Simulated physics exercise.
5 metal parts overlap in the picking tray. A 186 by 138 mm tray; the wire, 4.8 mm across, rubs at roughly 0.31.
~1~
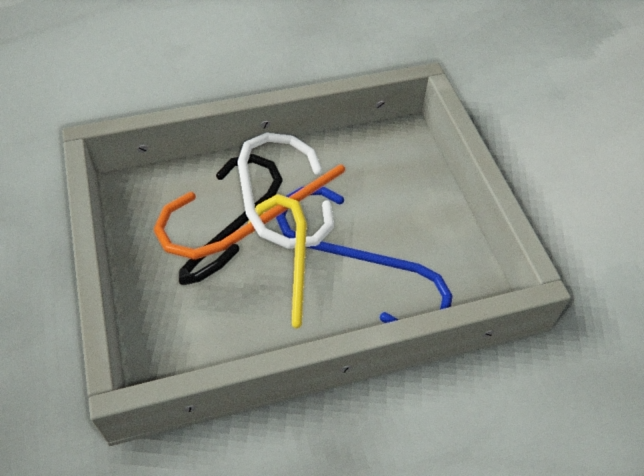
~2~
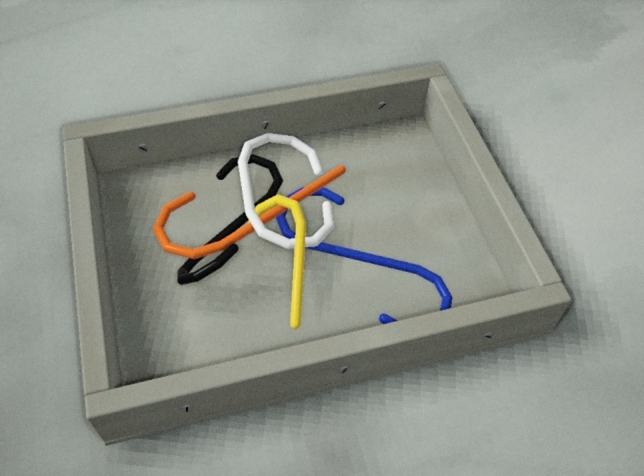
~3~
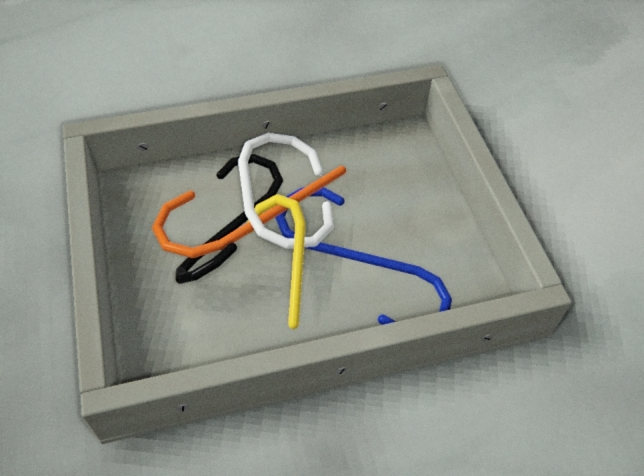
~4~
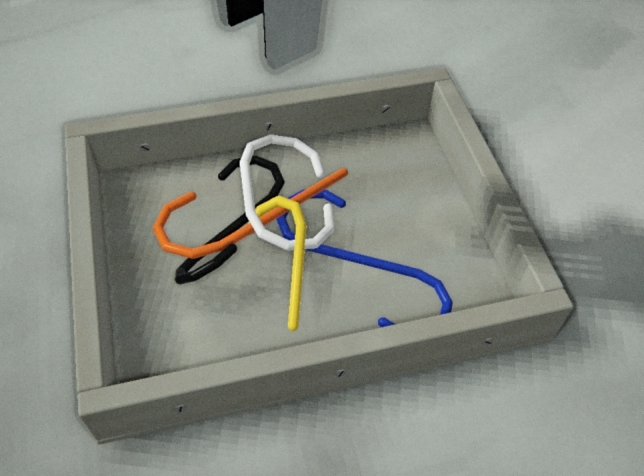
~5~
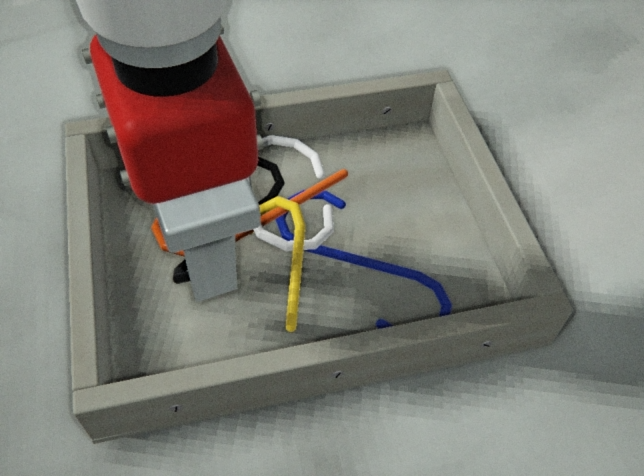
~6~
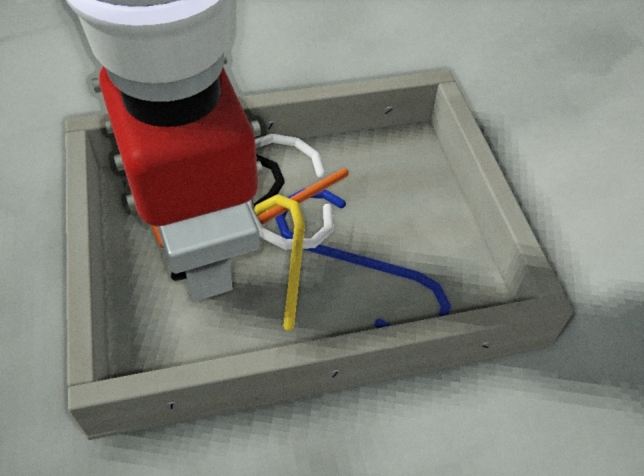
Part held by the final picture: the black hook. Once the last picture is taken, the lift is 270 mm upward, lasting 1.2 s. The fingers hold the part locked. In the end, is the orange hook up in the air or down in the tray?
Most likely it follows the lifted part.
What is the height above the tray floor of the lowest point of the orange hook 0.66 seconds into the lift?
Height: Approx. 70 mm.
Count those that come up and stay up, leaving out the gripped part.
Total: 1.
Then, 0.36 s into the lift, lowest point more than 20 mm over the tray floor, black hook 58 mm.
Then, 0.66 s into the lift, lowest point more than 20 mm over the tray floor, black hook 158 mm, orange hook 68 mm.
Then, 1.20 s into the lift, lowest point more than 20 mm over the tray floor, black hook 272 mm, orange hook 188 mm.
At rest, hanging black hook 272 mm, orange hook 181 mm; the other 3 are down.
